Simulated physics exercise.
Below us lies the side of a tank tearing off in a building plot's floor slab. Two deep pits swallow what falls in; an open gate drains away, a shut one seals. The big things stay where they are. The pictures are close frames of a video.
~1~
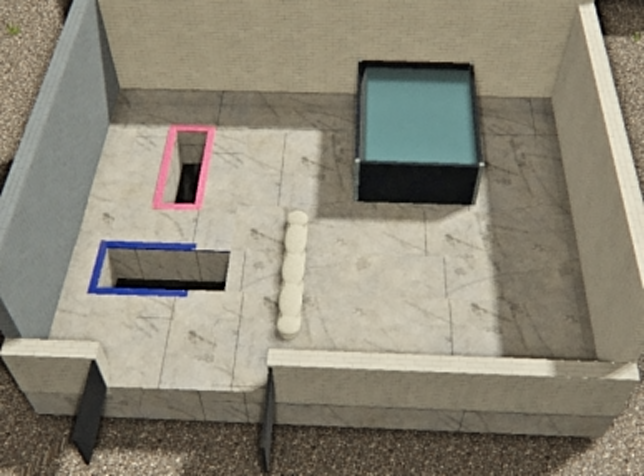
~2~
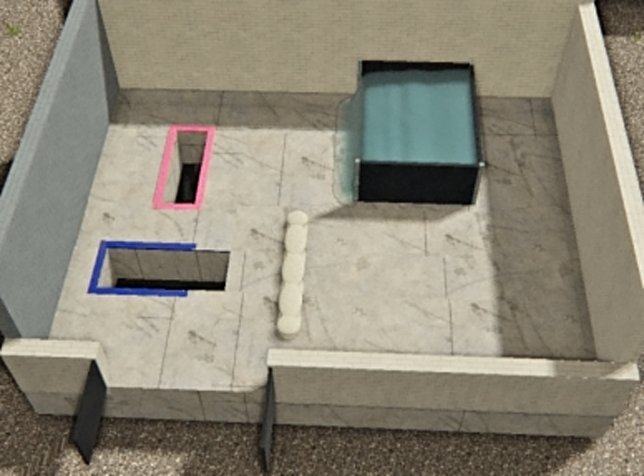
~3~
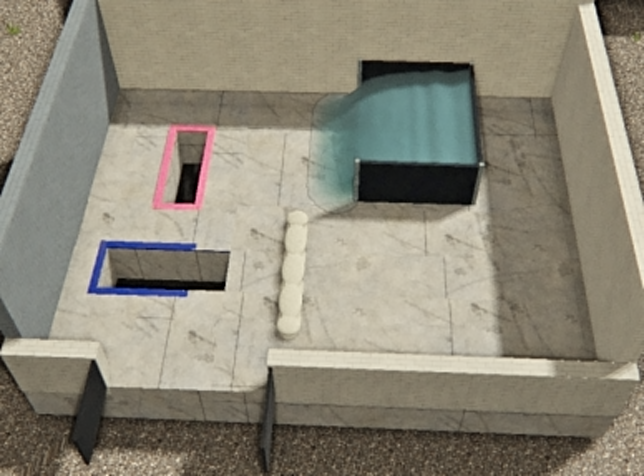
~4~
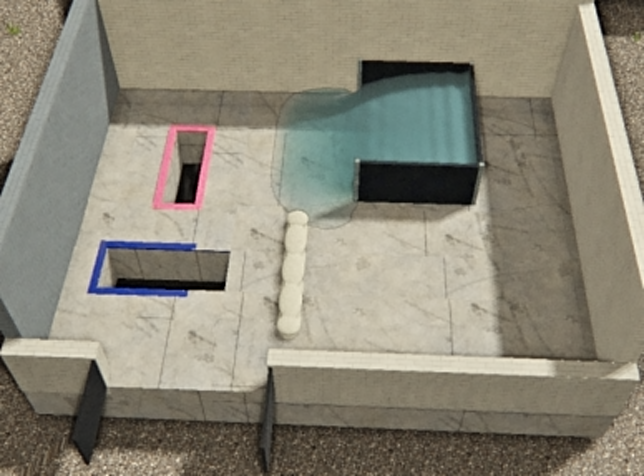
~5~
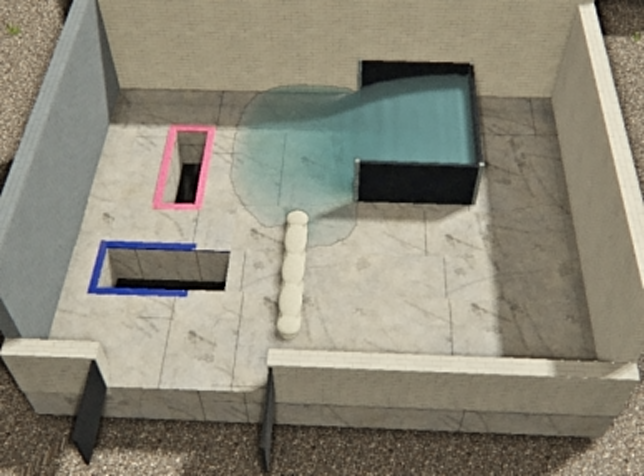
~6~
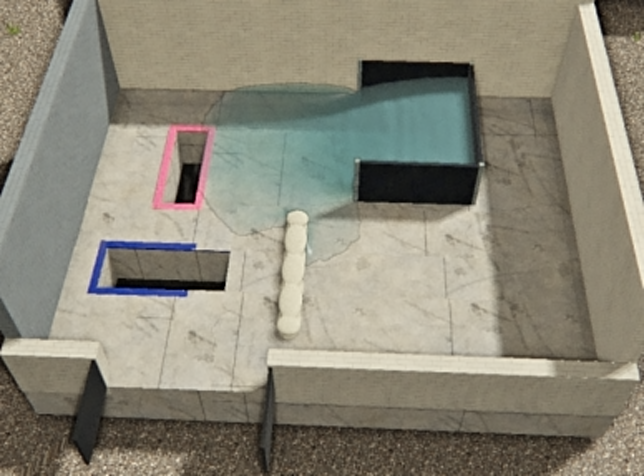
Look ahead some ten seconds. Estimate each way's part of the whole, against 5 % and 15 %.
The gate takes under 5 %; the blue pit takes over 15 %; the pink pit takes over 15 %.
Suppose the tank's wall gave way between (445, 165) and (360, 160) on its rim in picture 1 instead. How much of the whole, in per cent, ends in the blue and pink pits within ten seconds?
Per cent: Blue 8, pink 2.
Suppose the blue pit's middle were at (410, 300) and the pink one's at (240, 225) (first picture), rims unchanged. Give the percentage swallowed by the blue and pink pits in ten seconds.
Parts in a hundred: Blue 4, pink 35.
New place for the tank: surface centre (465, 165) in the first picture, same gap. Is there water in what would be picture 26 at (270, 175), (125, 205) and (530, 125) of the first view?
One after the other: Flooded, covered, free of water.
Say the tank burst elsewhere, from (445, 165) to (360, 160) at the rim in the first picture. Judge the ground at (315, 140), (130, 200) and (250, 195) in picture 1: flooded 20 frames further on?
In turn: Free of water, clear, not flooded.
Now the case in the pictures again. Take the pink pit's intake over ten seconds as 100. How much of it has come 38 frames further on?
About 85 per cent.
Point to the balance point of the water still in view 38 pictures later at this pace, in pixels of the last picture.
At about (237, 183).
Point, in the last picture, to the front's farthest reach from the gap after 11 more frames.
Roughly at (57, 313).
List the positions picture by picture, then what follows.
In the first frame, still water in the tank at (417, 114).
In the second frame, the front is at (348, 203), out from the gap at (359, 137).
In the third frame, water pours out at (359, 138) and has run to (333, 209).
In the fourth frame, water pours out at (359, 139) and has run to (302, 217).
In the fifth frame, water pours out at (359, 140) and has run to (253, 209).
In the sixth frame, water pours out at (359, 140) and has run to (201, 182).
A moment on, water covers 35 % of the floor; the gate 0 %, the blue pit 0 %, the pink pit 9 %.
Next, water covers 40 % of the floor; the gate 0 %, the blue pit 3 %, the pink pit 21 %.
Then, water covers 45 % of the floor; the gate 0 %, the blue pit 10 %, the pink pit 33 %.
Later, water covers 50 % of the floor; the gate 1 %, the blue pit 22 %, the pink pit 45 %.
In the end, water covers 50 % of the floor; the gate 2 %, the blue pit 28 %, the pink pit 52 %.
